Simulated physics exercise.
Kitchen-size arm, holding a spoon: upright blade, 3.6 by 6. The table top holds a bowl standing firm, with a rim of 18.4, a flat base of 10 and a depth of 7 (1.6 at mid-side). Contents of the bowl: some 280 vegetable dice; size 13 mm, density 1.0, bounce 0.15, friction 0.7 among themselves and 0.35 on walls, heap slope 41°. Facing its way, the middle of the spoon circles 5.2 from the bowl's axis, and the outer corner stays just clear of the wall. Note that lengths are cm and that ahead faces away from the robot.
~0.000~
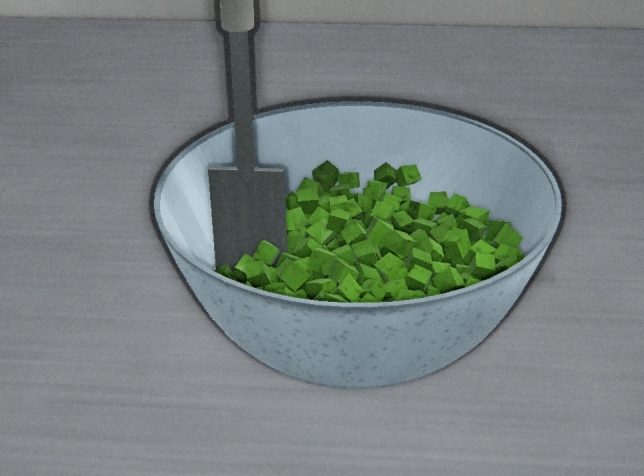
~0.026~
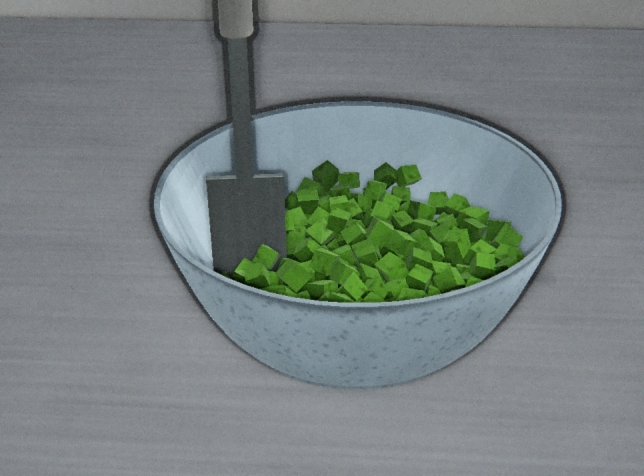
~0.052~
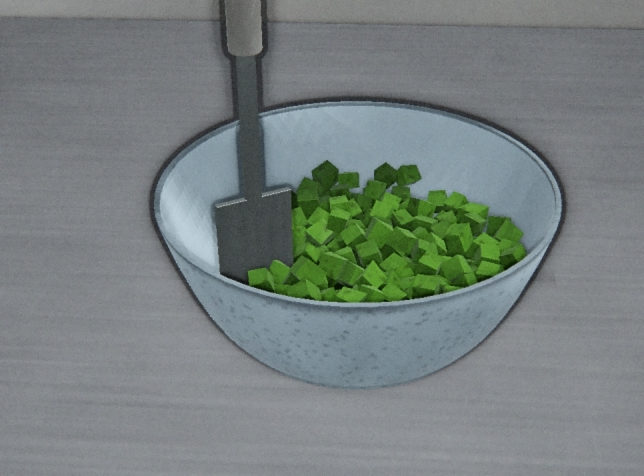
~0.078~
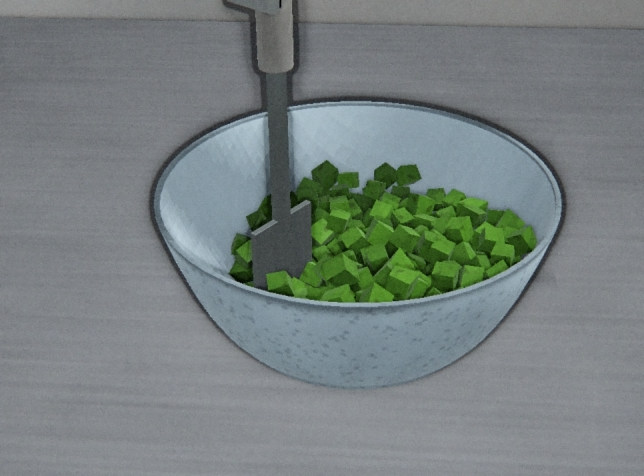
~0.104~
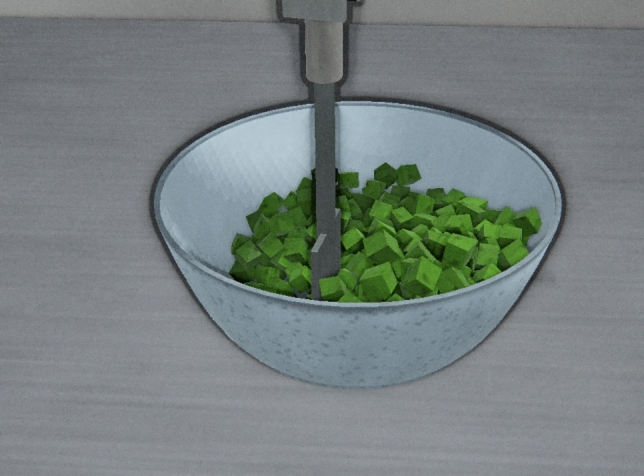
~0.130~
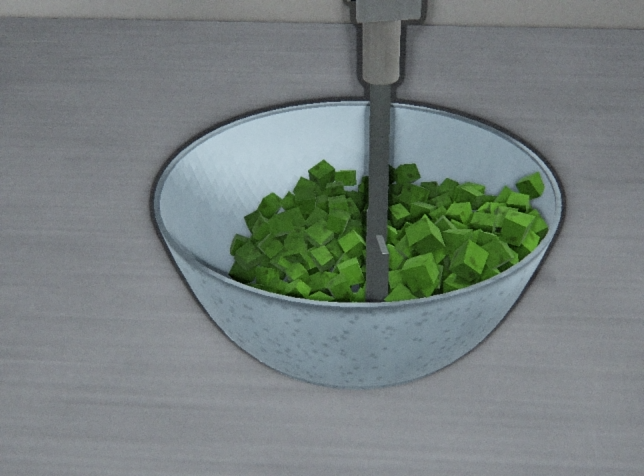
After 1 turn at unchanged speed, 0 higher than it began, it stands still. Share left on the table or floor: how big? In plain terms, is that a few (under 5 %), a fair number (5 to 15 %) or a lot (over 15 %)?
A lot, over 15 %.
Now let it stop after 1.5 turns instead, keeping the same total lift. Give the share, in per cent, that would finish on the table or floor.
Estimate: Near 50 %.
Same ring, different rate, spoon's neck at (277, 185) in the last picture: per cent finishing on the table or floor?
Around 10 in a hundred.
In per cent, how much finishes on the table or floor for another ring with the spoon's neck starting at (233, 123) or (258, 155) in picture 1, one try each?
Around 25 per cent on the first try, around 35 per cent on the second.
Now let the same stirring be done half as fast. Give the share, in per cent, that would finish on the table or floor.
That would be some 15 percent.
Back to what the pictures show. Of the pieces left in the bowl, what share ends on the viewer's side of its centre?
It comes to near 75 percent.
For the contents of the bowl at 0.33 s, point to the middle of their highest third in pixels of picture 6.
I'd point to about (232, 165).
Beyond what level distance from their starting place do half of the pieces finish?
I'd put it at roughly 11 centimetres.
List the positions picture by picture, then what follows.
Spoon neck at (244, 140), 0° round; upper third of the load around (373, 255), from x 225 to 510, top at y 175; 276 in the bowl, in the first frame.
Spoon neck at (243, 147), 8° round; upper third of the load around (372, 260), from x 225 to 510, top at y 175, in the second frame.
Spoon neck at (252, 167), 30° round; upper third of the load around (379, 273), from x 235 to 515, top at y 175, in the third frame.
Spoon neck at (280, 187), 54° round; upper third of the load around (400, 274), from x 240 to 525, top at y 175, in the fourth frame.
Spoon neck at (326, 199), 79° round; upper third of the load around (419, 266), from x 240 to 530, top at y 175, in the fifth frame.
Spoon neck at (378, 200), 103° round; upper third of the load around (457, 245), from x 240 to 530, top at y 175; 276 in the bowl, in the sixth frame.
After 0.23 s, 198° round, highest piece 10 above the table; 246 in the bowl, 30 in flight or on the tool.
After 0.33 s, 294° round, highest piece 10 above the table; 212 in the bowl, 23 on the table or floor, 41 in flight or on the tool.
After 0.58 s, 0° round, highest piece 7 above the table; 173 in the bowl, 102 on the table or floor, 1 in flight or on the tool.
After 1.28 s, 0° round, highest piece 7 above the table; 173 in the bowl, 103 on the table or floor.
At rest, 173 in the bowl, 103 on the table or floor. That is 37 % on the table or floor.
